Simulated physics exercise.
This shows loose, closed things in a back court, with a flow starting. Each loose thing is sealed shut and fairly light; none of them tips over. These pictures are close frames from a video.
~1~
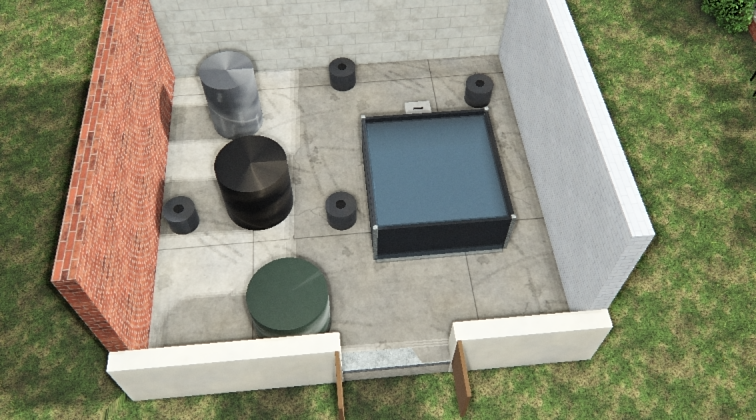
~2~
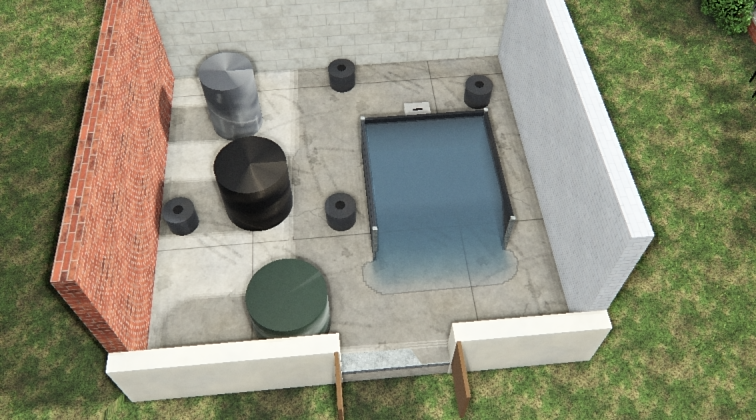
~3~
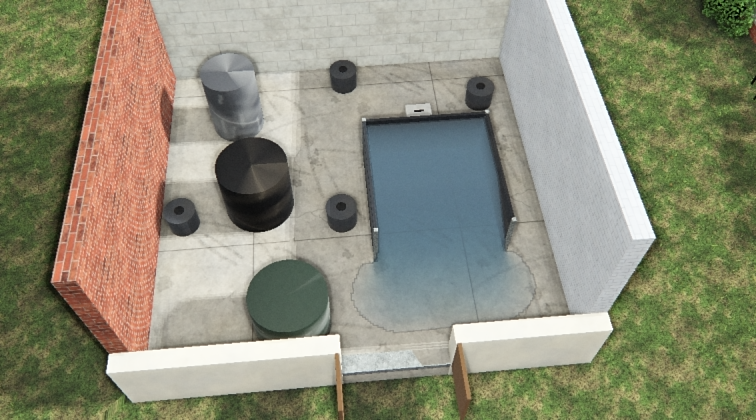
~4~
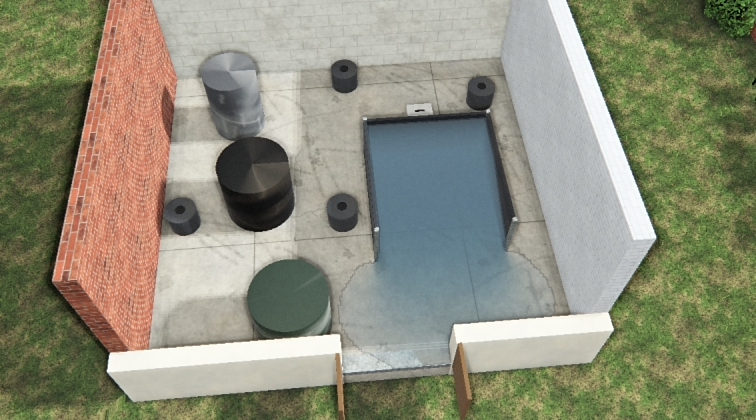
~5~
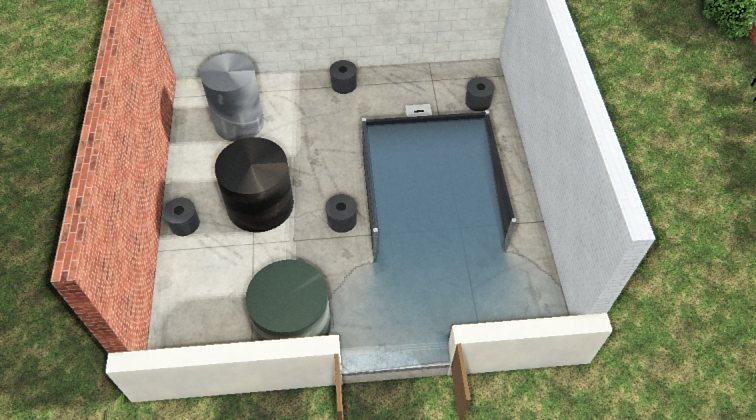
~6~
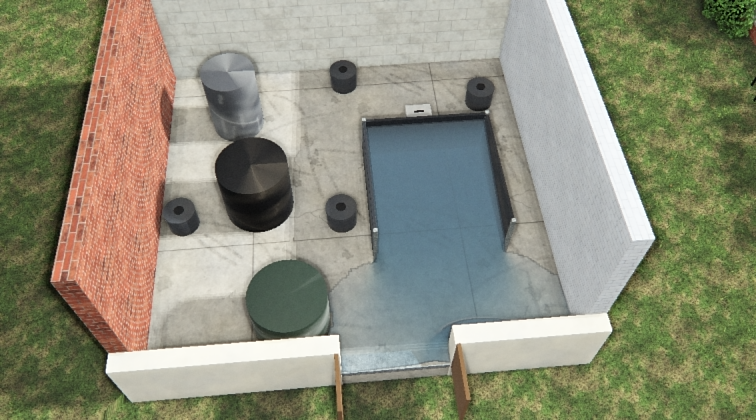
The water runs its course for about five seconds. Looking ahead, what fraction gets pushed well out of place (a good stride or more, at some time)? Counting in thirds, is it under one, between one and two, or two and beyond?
In thirds: Under one.
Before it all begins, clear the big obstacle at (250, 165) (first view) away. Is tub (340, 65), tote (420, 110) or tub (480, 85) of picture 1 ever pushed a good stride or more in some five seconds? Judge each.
One at a time: The first remained nearby, the second remained nearby, the third traveled far.
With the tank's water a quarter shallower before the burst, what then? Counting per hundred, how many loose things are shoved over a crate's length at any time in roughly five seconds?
I'd put it near 0 out of a hundred.
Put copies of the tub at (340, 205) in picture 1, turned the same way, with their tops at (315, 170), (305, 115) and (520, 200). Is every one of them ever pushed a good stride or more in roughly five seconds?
One by one: Hardly budges; hardly budges; knocked well away.
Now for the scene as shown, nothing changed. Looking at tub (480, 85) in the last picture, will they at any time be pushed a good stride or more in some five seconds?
From what I can tell, carried that far.
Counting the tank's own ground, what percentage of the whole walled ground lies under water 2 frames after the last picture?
Roughly 25 in a hundred.
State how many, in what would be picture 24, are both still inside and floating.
By my tally, 0.
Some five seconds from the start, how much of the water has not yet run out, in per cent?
54 %.
A moment on, 0 of 5 are well off their spots; 0 afloat.
Next, 0 of 5 are well off their spots; 0 afloat.
Later, 1 of 5 are well off their spots; 0 afloat.
In the end, 1 of 5 are well off their spots, and 1 have been at some point; 0 afloat.
